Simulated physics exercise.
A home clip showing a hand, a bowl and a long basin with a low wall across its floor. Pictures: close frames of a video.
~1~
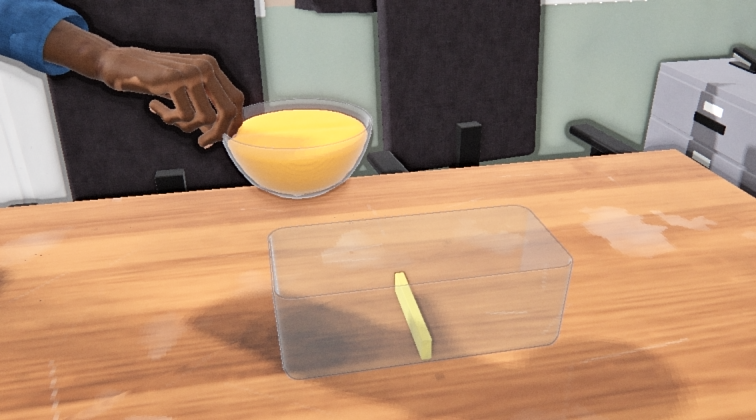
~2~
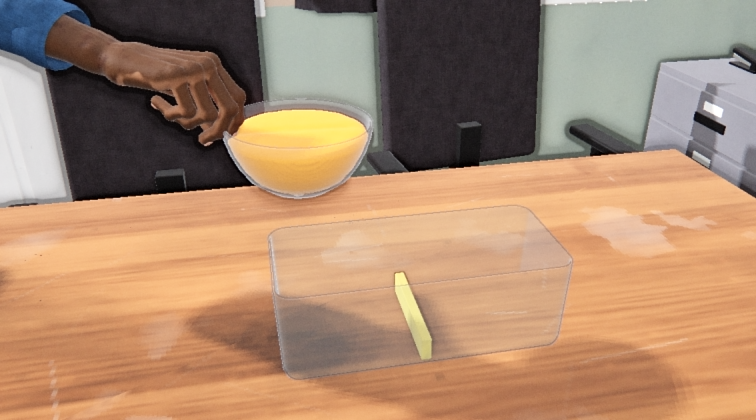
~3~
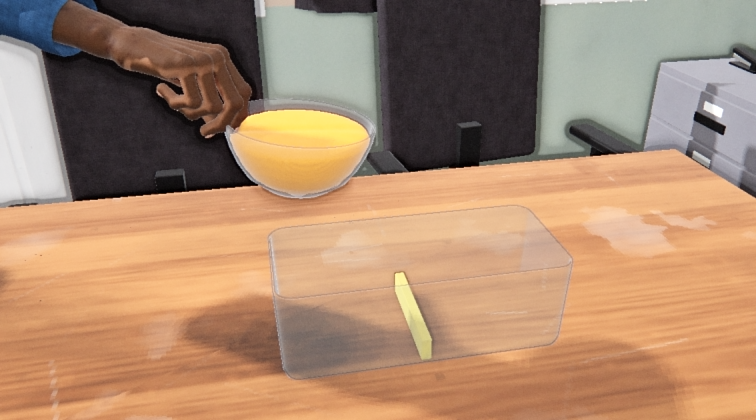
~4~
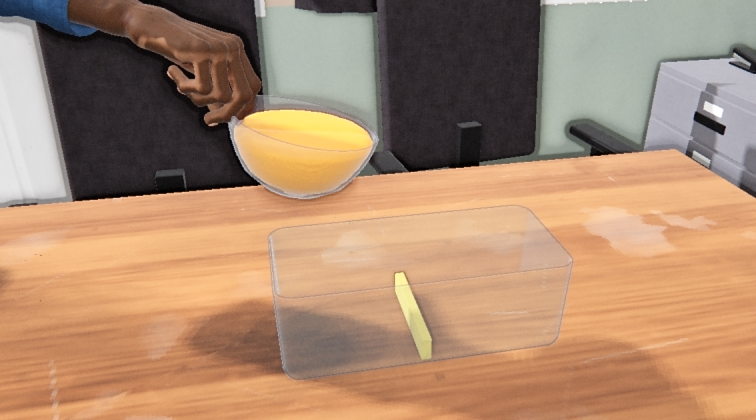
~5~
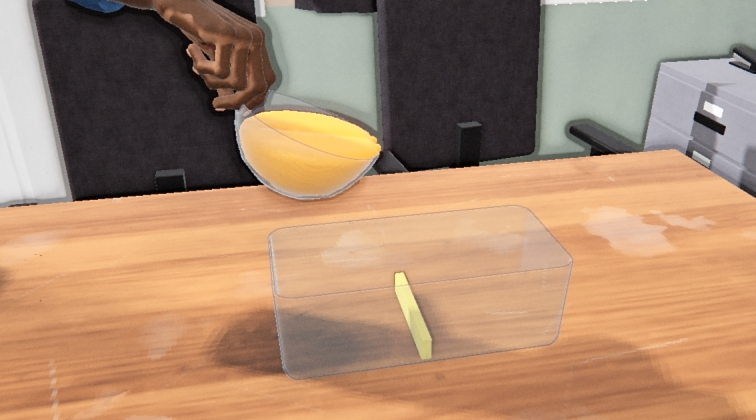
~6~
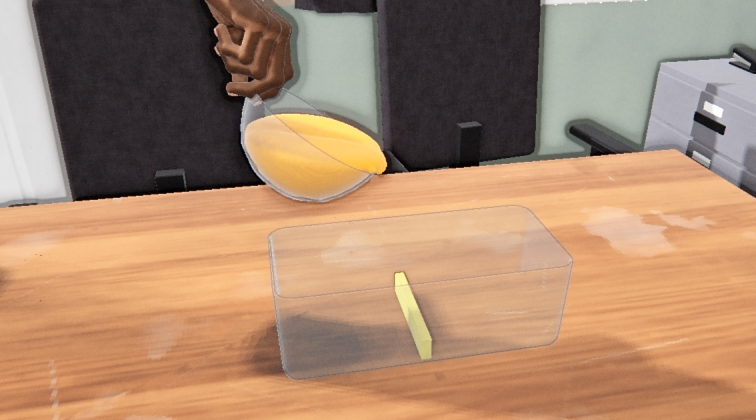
A brown hand in a blue sleeve holds a clear glass bowl of yellow-orange juice above a wooden table, seen from slightly above by a still camera. In front sits a clear, empty long basin with a low pale-yellow wall across its floor, with dark chairs and grey drawers behind. The hand rises and turns, steadily tilting the bowl rightward until juice reaches its lowered right rim and bulges just past it.
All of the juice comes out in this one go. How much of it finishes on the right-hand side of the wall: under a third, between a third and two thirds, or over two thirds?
Between a third and two thirds.
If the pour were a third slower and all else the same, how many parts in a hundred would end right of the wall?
I'd estimate about 55 percent ends up there.
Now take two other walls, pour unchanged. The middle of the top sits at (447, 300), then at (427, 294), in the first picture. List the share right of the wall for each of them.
My guess is some 30 percent the first time and some 25 percent the second.
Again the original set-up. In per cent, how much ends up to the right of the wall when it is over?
I'd put it near 50 per cent.
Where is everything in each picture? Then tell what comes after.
In the first picture, it leans 0°; its right rim is at (370, 118); the juice meets the walls at (227, 136) and (365, 125); the long basin's rim runs from (271, 263) to (549, 233); the wall's top is at (412, 305).
In the second picture, it leans 2°; its right rim is at (371, 120); the juice meets the walls at (227, 134) and (366, 126).
In the third picture, it leans 7°; its right rim is at (373, 126); the juice meets the walls at (229, 130) and (368, 129).
In the fourth picture, it leans 15°; its right rim is at (375, 136); the juice meets the walls at (233, 127) and (371, 132).
In the fifth picture, it leans 25°; its right rim is at (376, 149); the juice meets the walls at (239, 126) and (375, 143); 2 per cent is over the edge.
In the sixth picture, it leans 37°; its right rim is at (374, 164); the juice meets the walls at (245, 129) and (354, 143); 8 per cent is over the edge.
A moment on, the tilt is 104° and 6 per cent is still to pour, 29 is left of the wall and 35 right of it.
Next, the tilt is 107° and 0 per cent is still to pour, 48 is left of the wall and 46 right of it.
Then the tilt is 107° and 0 per cent is still to pour, 45 is left of the wall and 48 right of it.
Later the tilt is 107° and 0 per cent is still to pour, 47 is left of the wall and 48 right of it.
At rest 47 per cent lies left of the wall, 48 right of it and 5 outside.
